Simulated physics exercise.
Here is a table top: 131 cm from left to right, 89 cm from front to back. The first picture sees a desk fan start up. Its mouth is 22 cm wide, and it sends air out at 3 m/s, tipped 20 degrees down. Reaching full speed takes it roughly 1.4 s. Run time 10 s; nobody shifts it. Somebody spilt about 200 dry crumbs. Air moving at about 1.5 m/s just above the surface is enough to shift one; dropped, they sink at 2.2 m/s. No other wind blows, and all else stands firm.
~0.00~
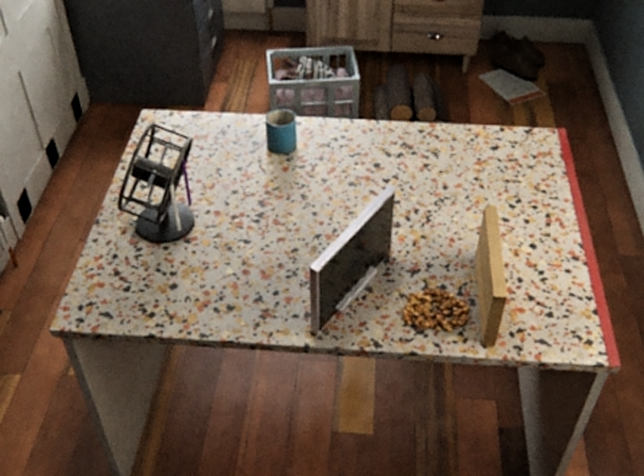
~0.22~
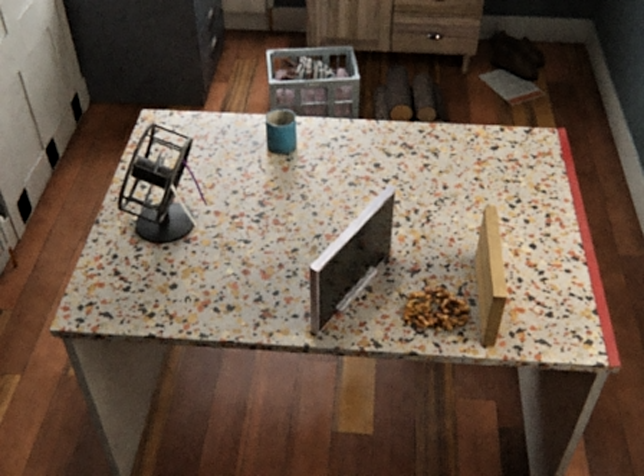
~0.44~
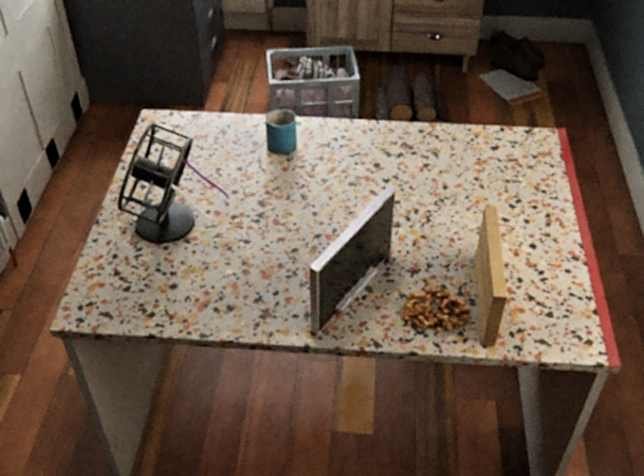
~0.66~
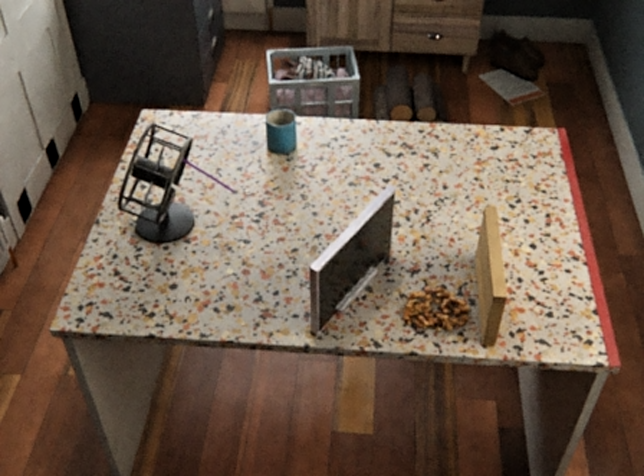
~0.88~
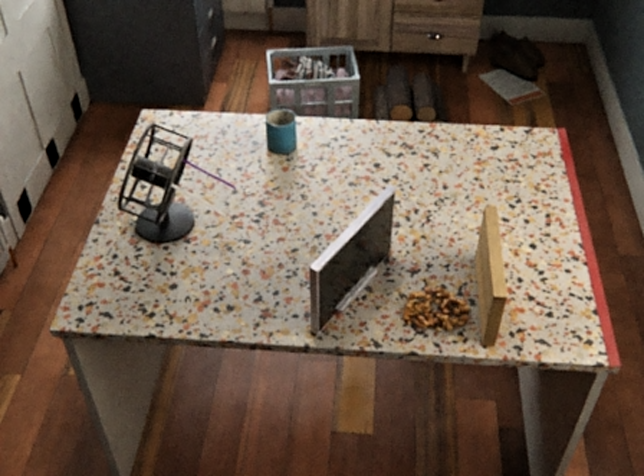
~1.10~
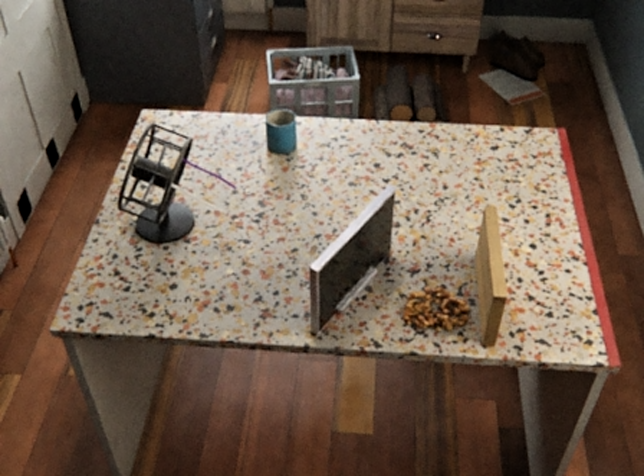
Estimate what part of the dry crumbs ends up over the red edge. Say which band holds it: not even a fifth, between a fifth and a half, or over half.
The band that holds it is under one fifth.
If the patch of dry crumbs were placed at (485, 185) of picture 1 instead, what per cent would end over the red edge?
It would come to some 100 in a hundred.
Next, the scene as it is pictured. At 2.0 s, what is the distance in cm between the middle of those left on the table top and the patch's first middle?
Measured offset: Approx. 0 cm.
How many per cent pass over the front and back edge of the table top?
About 0 % front, about 0 % back.
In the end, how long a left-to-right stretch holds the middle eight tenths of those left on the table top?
I'd say close to 10 cm.
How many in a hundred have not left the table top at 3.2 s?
The remaining share is about 100 %.
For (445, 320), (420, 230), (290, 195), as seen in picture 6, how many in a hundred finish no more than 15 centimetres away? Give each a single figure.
First spot near 100 %, second near 0 %, third near 0 %.
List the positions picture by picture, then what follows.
In the first picture, the middle of the dry crumbs is near (430, 309), none has stirred yet and the mouth of the desk fan is at (156, 174).
In the second picture, the middle of the dry crumbs is near (430, 309), none has stirred yet and the red edge is centred on (589, 230).
In the third picture, the middle of the dry crumbs is near (430, 309), none has stirred yet, the top of a board is at (495, 249) and the top of a laptop is at (355, 225).
In the fourth picture, the middle of the dry crumbs is near (430, 309) and none has stirred yet.
In the fifth picture, the middle of the dry crumbs is near (430, 309) and none has stirred yet.
In the sixth picture, the middle of the dry crumbs is near (430, 309) and none has stirred yet.
After 2.0 s, 0 % are on the move or not yet settled, 0 % are over the red edge; the middle of those still in play is near (430, 309).
After 3.2 s, 0 % are on the move or not yet settled, 0 % are over the red edge; the middle of those still in play is near (430, 309).
After 5.5 s, 0 % are on the move or not yet settled, 0 % are over the red edge; the middle of those still in play is near (430, 309).
After 10.0 s, at the end, 0 % are over the red edge; the middle of those still in play is near (430, 309).
